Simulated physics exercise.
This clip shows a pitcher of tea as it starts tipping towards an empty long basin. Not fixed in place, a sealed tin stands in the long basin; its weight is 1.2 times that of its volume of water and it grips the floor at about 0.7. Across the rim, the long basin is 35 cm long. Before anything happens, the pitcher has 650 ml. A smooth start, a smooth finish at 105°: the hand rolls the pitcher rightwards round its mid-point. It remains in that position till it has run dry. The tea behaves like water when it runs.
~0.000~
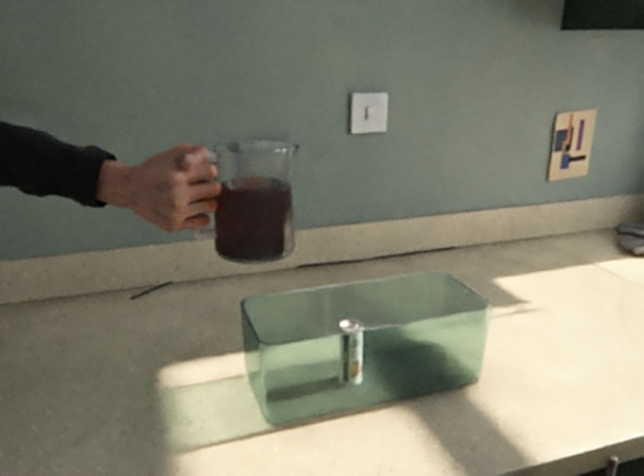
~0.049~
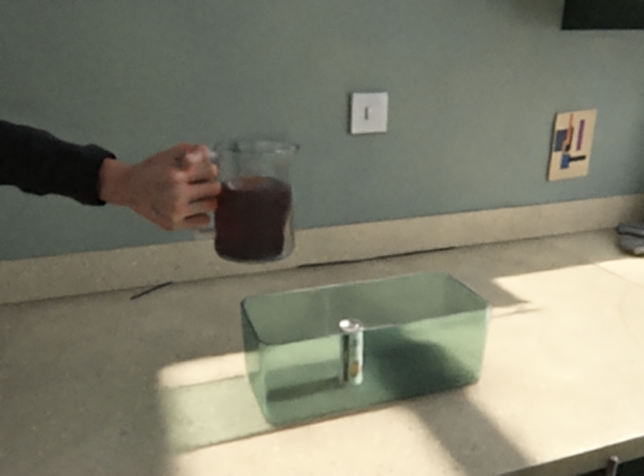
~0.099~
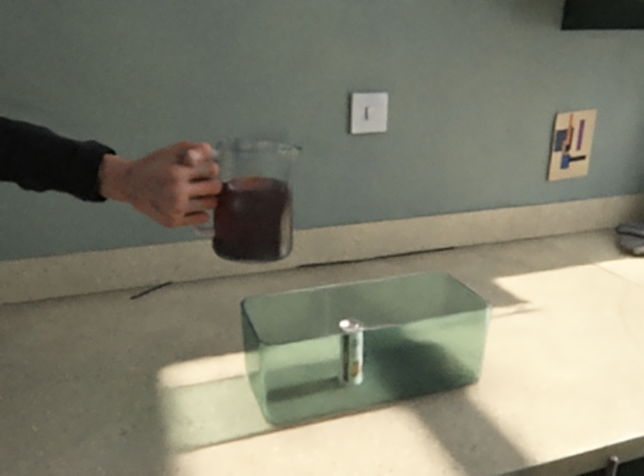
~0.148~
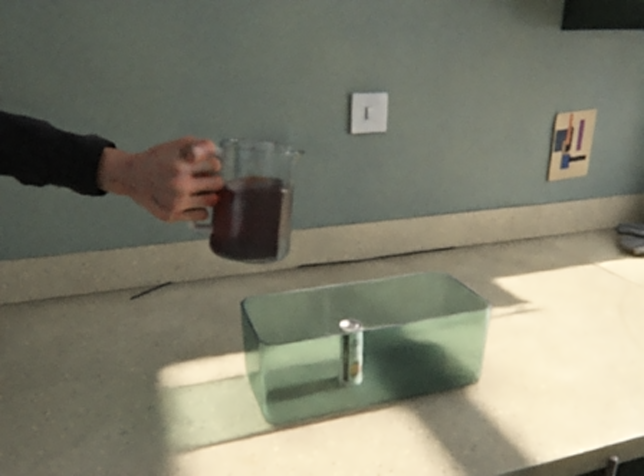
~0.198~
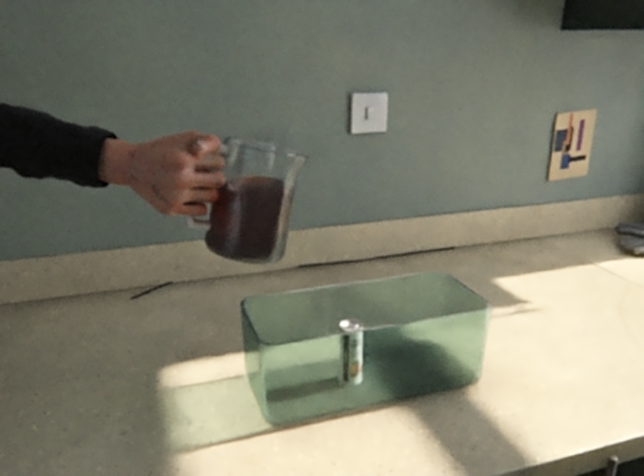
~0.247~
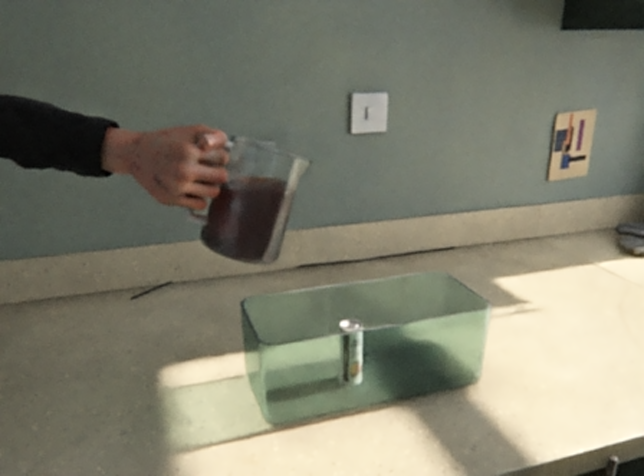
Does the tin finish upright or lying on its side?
It finishes upright.
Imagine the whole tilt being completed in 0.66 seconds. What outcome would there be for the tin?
Result: Tin upright.
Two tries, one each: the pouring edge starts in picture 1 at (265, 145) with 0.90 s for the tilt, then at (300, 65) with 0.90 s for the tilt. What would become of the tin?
The tin overturns the first time and stays vertical the second time.
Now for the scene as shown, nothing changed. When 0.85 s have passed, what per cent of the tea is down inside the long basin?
Looks like about 30 % of the whole amount.
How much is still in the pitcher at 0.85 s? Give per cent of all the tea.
42 %.
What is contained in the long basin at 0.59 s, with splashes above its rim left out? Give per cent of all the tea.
The basin holds roughly 0 in a hundred parts at that moment.
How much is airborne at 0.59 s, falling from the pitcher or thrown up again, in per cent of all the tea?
Some 7 per cent.
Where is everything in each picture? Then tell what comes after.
In the first frame, it leans 0°; its right rim is at (298, 144); the tea meets the walls at (216, 186) and (287, 181); the long basin's rim runs from (250, 322) to (468, 289); the tin's top is at (351, 327).
In the second frame, it leans 1°; its right rim is at (299, 145); the tea meets the walls at (217, 187) and (287, 181).
In the third frame, it leans 3°; its right rim is at (301, 147); the tea meets the walls at (217, 187) and (288, 181).
In the fourth frame, it leans 7°; its right rim is at (304, 150); the tea meets the walls at (217, 187) and (288, 181).
In the fifth frame, it leans 12°; its right rim is at (308, 155); the tea meets the walls at (217, 188) and (290, 181).
In the sixth frame, it leans 18°; its right rim is at (312, 161); the tea meets the walls at (216, 193) and (291, 182).
By 0.59 s the tilt is 78° and 93 per cent is still to pour; the tin stands where it began.
By 0.85 s the tilt is 104° and 41 per cent is still to pour; the tin stands where it began.
By 1.11 s the tilt is 105° and 9 per cent is still to pour; the tin stands where it began.
By 1.40 s the tilt is 105° and 1 per cent is still to pour; the tin stands where it began.
At rest the tin stands where it began.
